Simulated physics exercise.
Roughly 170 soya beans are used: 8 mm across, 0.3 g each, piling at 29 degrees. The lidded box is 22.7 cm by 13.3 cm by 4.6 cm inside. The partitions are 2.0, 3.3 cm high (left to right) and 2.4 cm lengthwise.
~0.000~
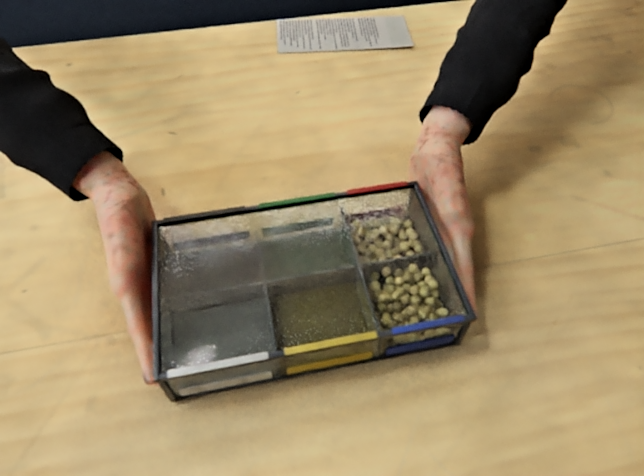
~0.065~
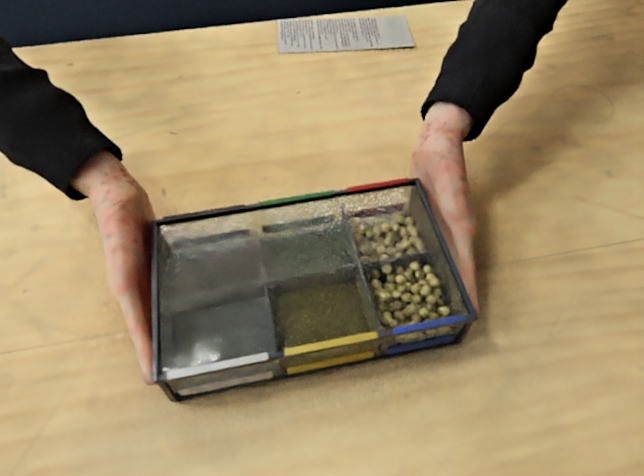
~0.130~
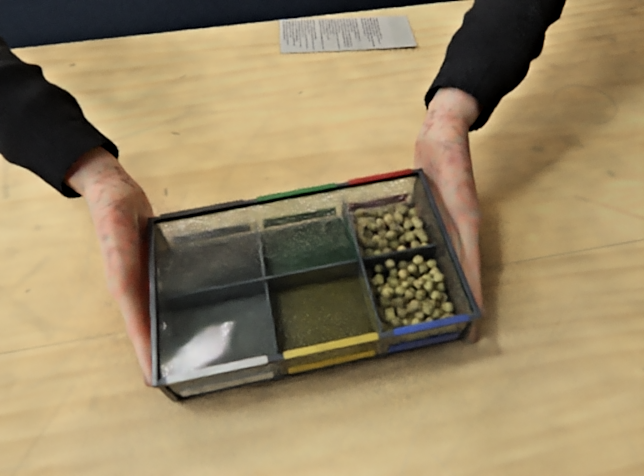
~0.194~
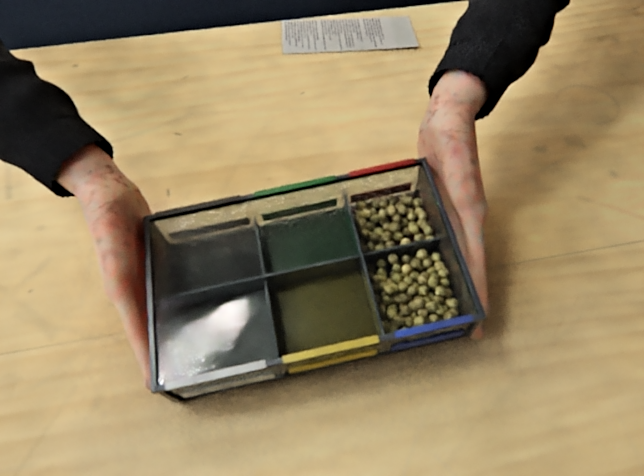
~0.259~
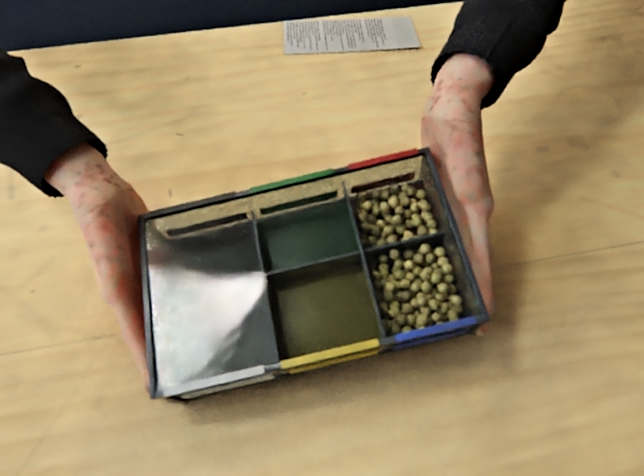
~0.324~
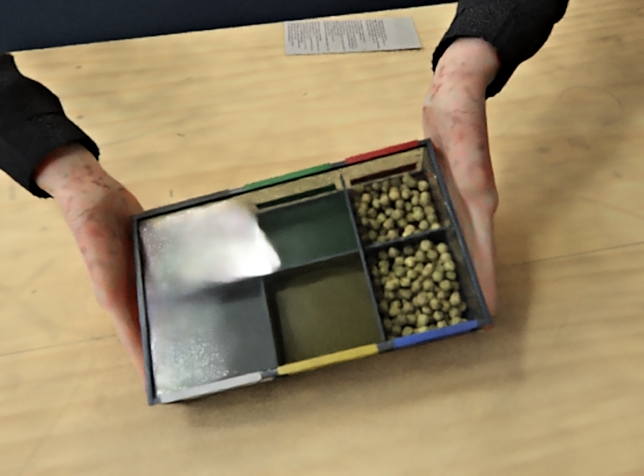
A clear lidded box with six compartments, soya beans in the two on the right, starts nearly level between two hands above a wooden table. The hands tilt it steadily, its left front corner lowest, while a bright patch of glare grows and shifts upward across the left side of the lid.
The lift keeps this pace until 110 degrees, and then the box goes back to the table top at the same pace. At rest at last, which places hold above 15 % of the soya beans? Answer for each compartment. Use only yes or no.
Red: No; blue: Yes; green: No; yellow: No; white: Yes; black: No.
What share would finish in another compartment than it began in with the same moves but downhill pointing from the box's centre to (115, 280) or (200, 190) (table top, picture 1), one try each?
Around 50 % for the first direction, around 55 % for the second.
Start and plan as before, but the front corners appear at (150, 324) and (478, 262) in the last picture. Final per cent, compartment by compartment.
Per cent at the finish: Red 85, blue 0, green 15, yellow 0, white 0, black 0.
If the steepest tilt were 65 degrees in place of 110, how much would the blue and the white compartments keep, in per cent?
Result - blue 60 %, white 0 %.
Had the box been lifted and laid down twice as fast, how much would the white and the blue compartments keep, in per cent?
That gives white 15 percent and blue 75 percent.
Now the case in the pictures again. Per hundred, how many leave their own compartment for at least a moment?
Estimate: Some 45 per cent.
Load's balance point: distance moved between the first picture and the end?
I'd put it at close to 5.5 cm.
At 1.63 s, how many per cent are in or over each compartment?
Red 10 %, blue 70 %, green 0 %, yellow 10 %, white 5 %, black 0 %.
After 1.63 s, tilt 110 degrees; red 10 %, blue 70 %, yellow 10 %, white 5 %.
After 2.50 s, tilt 49 degrees; blue 75 %, white 20 %.
Then, at 3.37 s, tilt 0 degrees; blue 75 %, yellow 5 %, white 20 %.
In the end, at 4.2 s, red 0 %, blue 75 %, green 0 %, yellow 5 %, white 20 %, black 0 %.
